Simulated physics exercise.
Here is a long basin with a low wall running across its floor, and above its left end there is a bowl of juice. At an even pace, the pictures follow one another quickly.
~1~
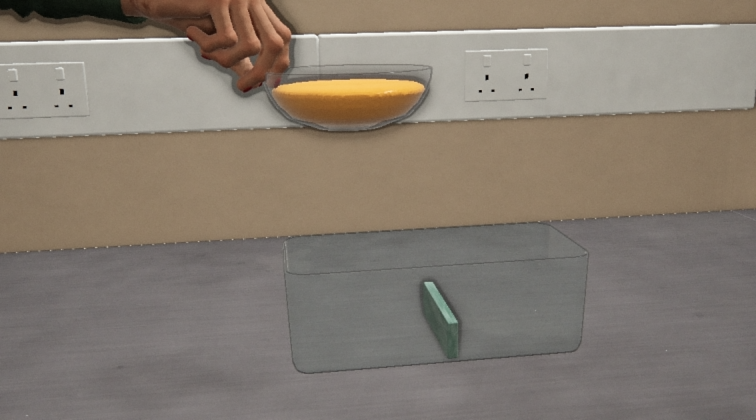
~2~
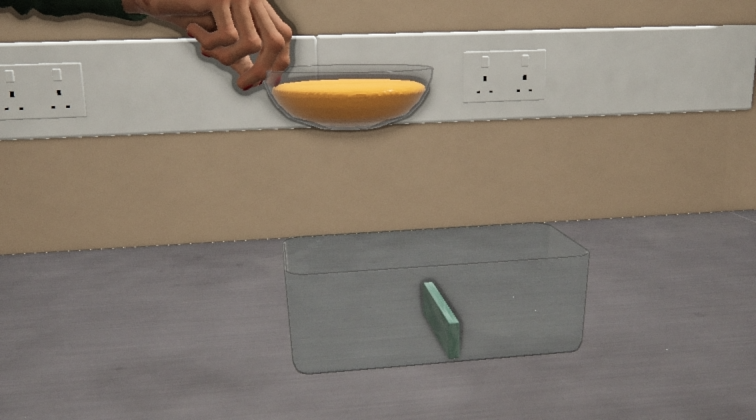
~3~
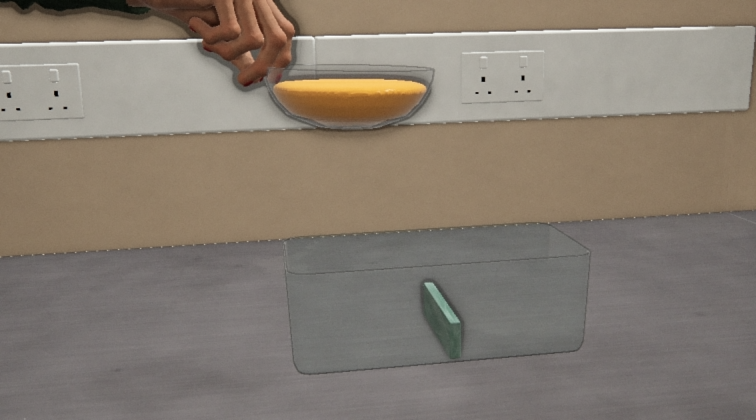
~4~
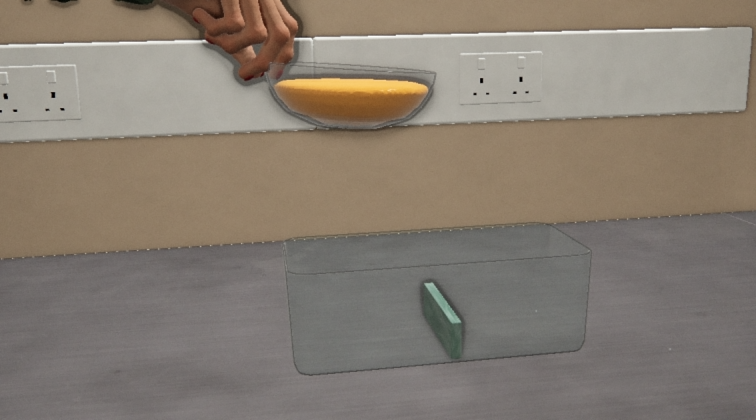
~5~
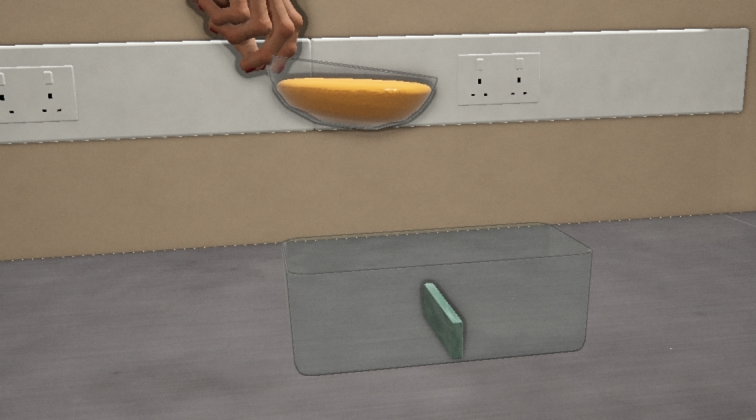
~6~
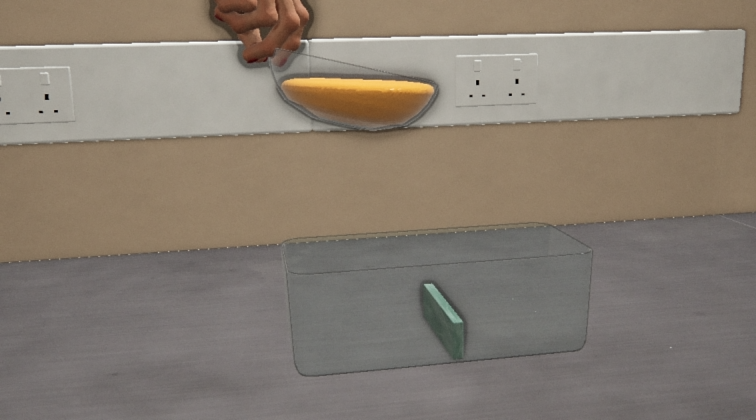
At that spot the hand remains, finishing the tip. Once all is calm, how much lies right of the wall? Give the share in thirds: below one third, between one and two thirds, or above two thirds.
Greater than two thirds.
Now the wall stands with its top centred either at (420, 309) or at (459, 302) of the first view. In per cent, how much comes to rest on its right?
About 90 per cent, then about 70 per cent.
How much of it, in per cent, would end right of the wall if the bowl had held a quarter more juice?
That works out to some 80 %.
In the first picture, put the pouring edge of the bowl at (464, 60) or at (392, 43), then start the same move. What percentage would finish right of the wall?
The first gives 95 %, the second 65 %.
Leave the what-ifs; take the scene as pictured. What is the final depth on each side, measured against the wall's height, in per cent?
Left side roughly 10, right side roughly 60.
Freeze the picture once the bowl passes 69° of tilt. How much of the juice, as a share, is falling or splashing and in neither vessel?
Share: Approx. 40 %.
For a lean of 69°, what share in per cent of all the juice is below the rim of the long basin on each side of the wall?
Reading: Left some 0 %, right some 40 %.
A moment on, the bowl is tipped part way and 22 per cent is still to pour, 1 is left of the wall and 38 right of it.
Next, the bowl is tipped right over and 0 per cent is still to pour, 16 is left of the wall and 82 right of it.
Then the bowl is tipped right over and 0 per cent is still to pour, 16 is left of the wall and 83 right of it.
Later the bowl is tipped right over and 0 per cent is still to pour, 16 is left of the wall and 83 right of it.
Finally, 16 per cent lies left of the wall, 83 right of it and 1 outside.
